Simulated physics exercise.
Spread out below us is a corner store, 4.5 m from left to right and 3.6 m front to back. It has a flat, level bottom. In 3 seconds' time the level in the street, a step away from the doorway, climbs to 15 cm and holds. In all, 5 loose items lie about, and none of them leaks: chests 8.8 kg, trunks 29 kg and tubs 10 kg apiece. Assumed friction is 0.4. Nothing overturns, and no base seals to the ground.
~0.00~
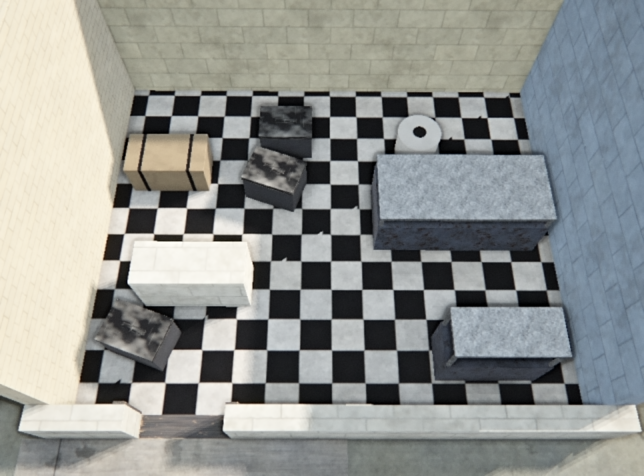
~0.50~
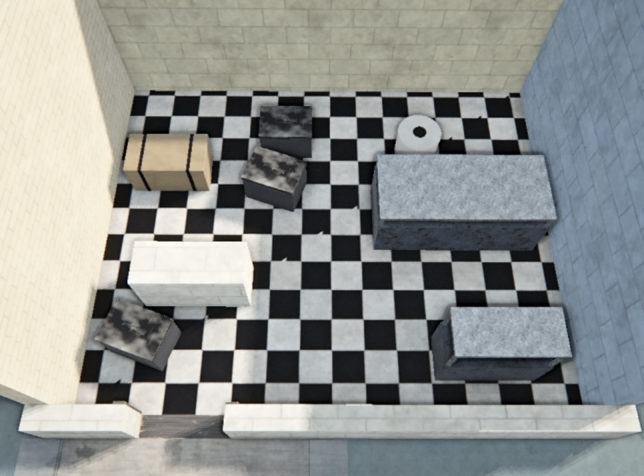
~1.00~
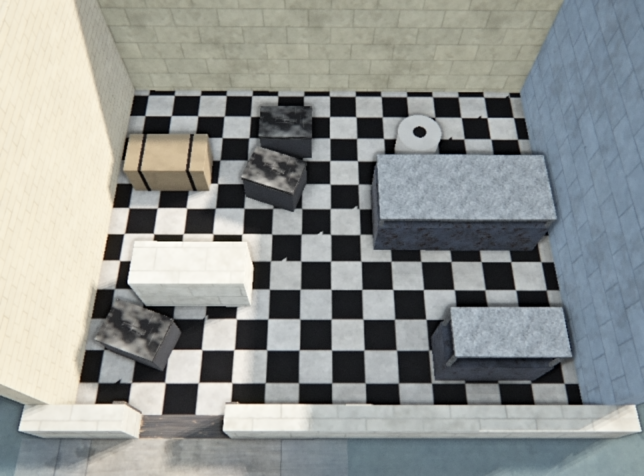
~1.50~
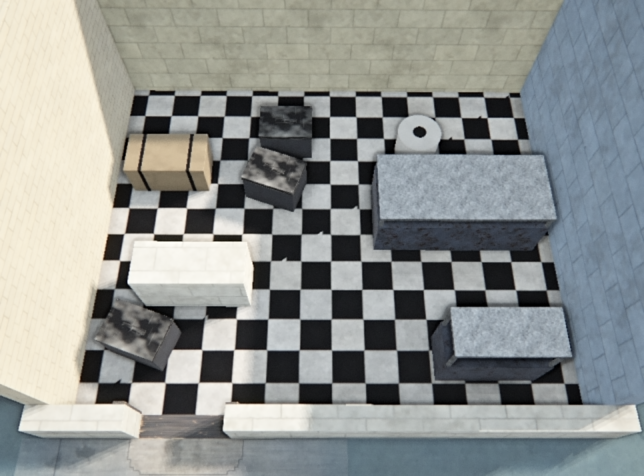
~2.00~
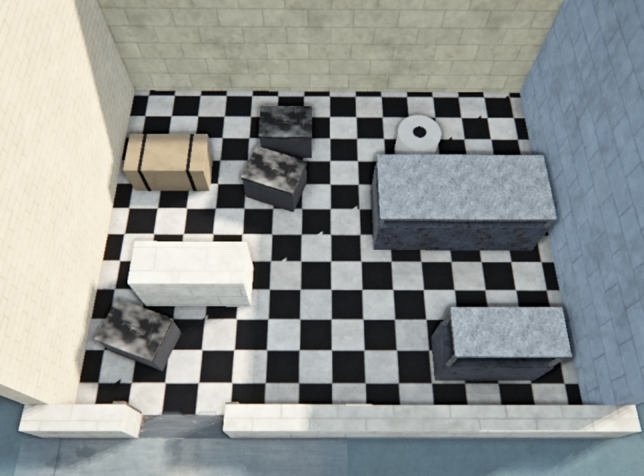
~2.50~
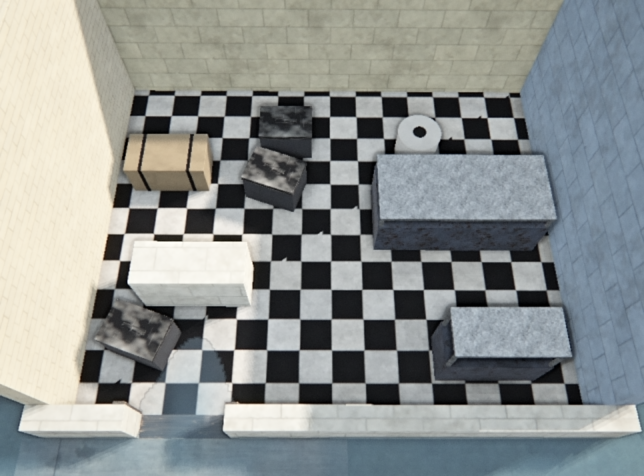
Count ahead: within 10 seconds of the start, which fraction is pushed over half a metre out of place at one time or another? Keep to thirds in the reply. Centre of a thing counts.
My answer: Less than a third.
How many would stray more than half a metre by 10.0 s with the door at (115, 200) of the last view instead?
So the tally would be 0.
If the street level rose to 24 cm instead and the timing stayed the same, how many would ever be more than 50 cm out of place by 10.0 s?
You'd get 1 in that case.
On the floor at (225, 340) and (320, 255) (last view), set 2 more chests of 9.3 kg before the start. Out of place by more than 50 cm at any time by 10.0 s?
Above the limit, then inside the limit.
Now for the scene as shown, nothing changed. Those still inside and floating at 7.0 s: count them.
Count at that moment: 0.
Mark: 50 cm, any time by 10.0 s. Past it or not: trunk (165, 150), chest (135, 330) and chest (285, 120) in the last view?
So that's inside it for the first, beyond it for the second and inside it for the last.
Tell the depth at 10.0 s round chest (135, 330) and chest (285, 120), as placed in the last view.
About 3 and 2 cm.
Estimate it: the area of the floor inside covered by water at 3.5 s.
Wet area: Approx. 1.5 m2.
After 3.5 s 0 of 5 are over 50 cm from their spots; 0 afloat.
After 4.5 s 0 of 5 are over 50 cm from their spots; 1 afloat.
After 7.0 s 1 of 5 are over 50 cm from their spots; 0 afloat.
After 10.0 s 1 of 5 are over 50 cm from their spots, and 1 have been at some point; 0 afloat.
